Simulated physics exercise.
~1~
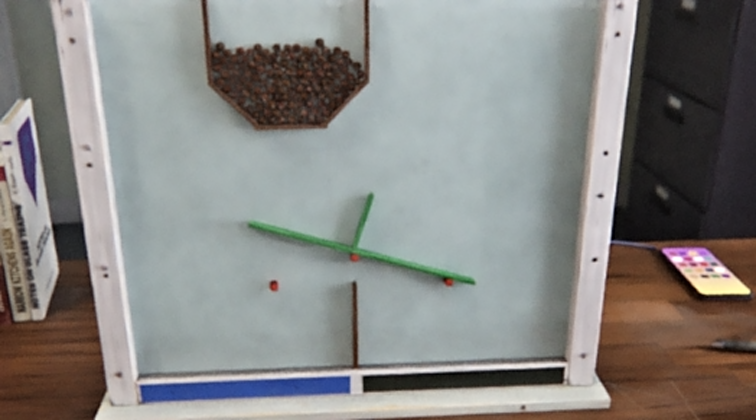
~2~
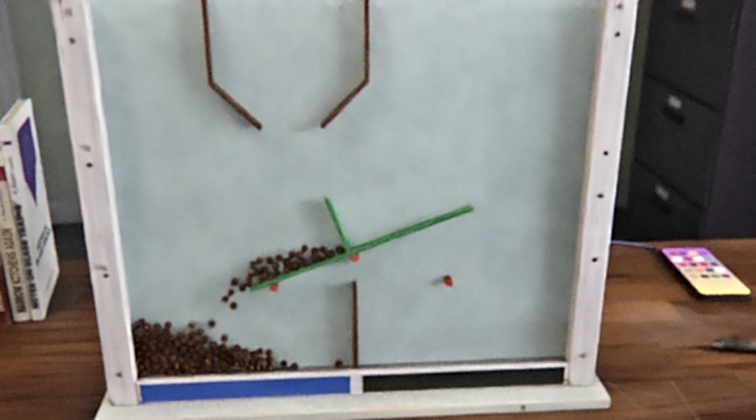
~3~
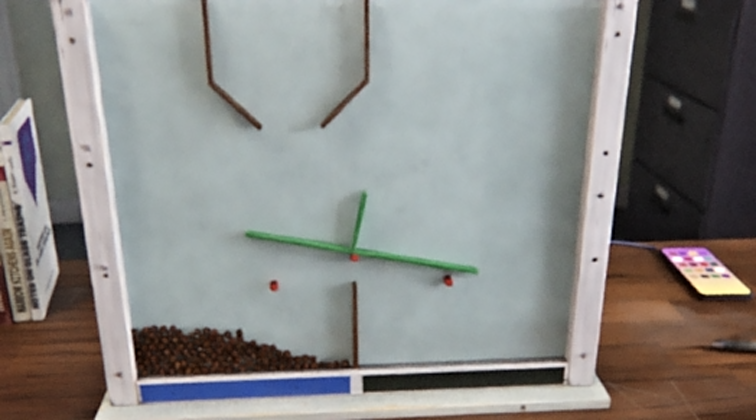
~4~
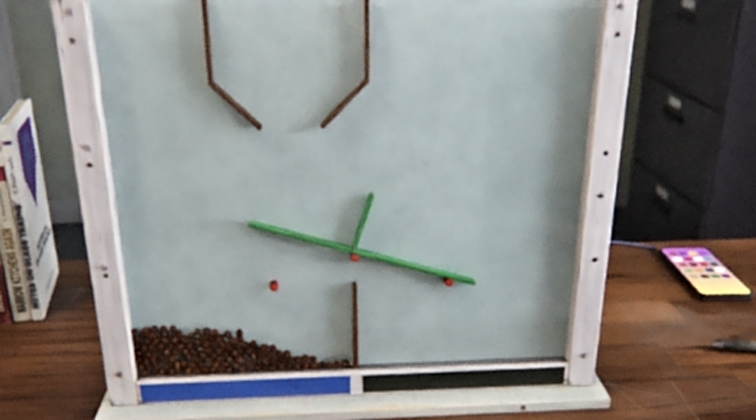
Dark wooden beads fill a brown-edged hopper at the top of an upright, white-framed dispenser, seen from the front on a wooden desk with books to the left and a phone to the right. Below hangs a green tilting tray with an upright arm, its right end low, above a blue bin on the left and a black one on the right. The beads drop from the opened hopper, and the tray tips left, spilling them into the blue side. Once emptied, the tray swings back and rests right end down, with every bead heaped above the blue bin.
